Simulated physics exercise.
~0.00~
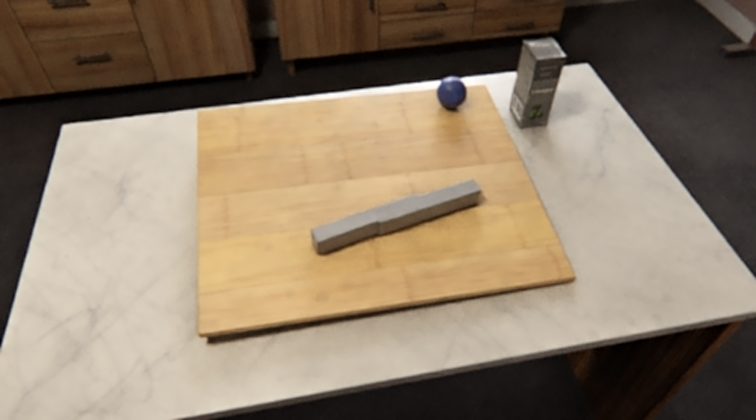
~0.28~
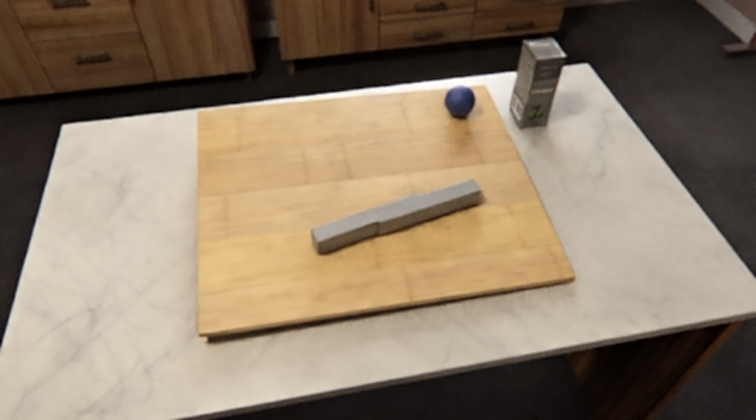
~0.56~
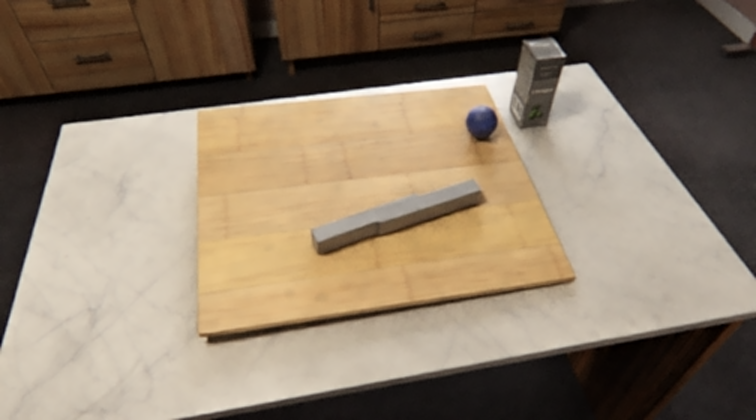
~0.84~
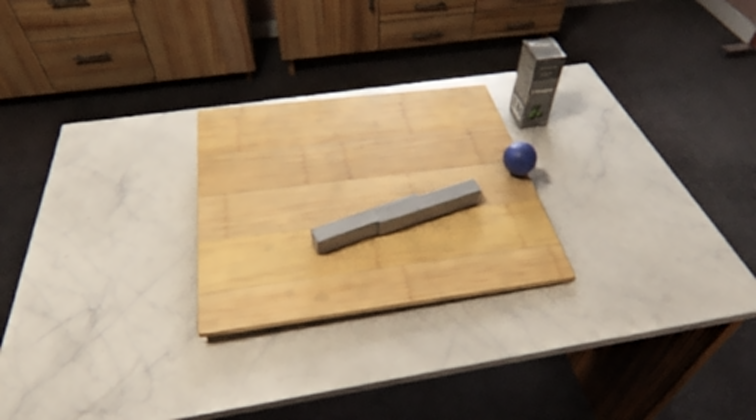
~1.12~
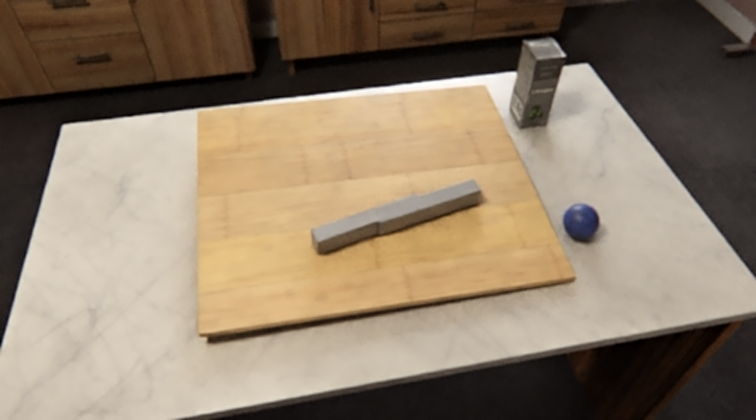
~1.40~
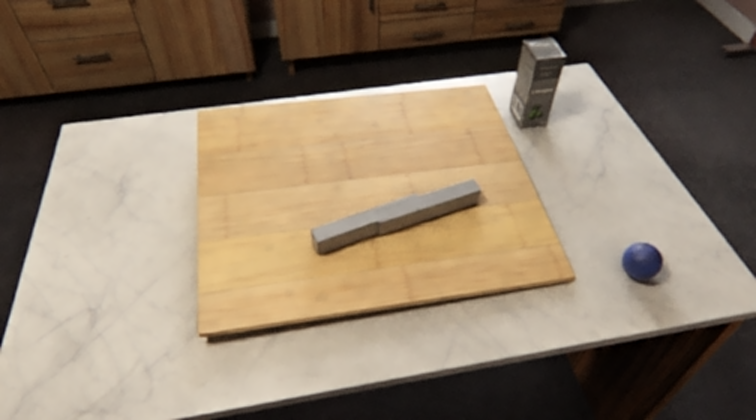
At the start, a blue ball sits near the far right corner of a light wooden board on a pale marble-topped table, with a long grey bar lying across the board's middle and a grey carton standing beyond its far right corner. The ball begins to roll slowly toward the viewer and to the right. It picks up speed, passing to the right of the bar without touching it, and reaches the board's right edge. It then goes over that edge onto the tabletop and keeps moving right and nearer. By the end, the ball is on the marble to the right of the board, while the carton and bar have not moved.
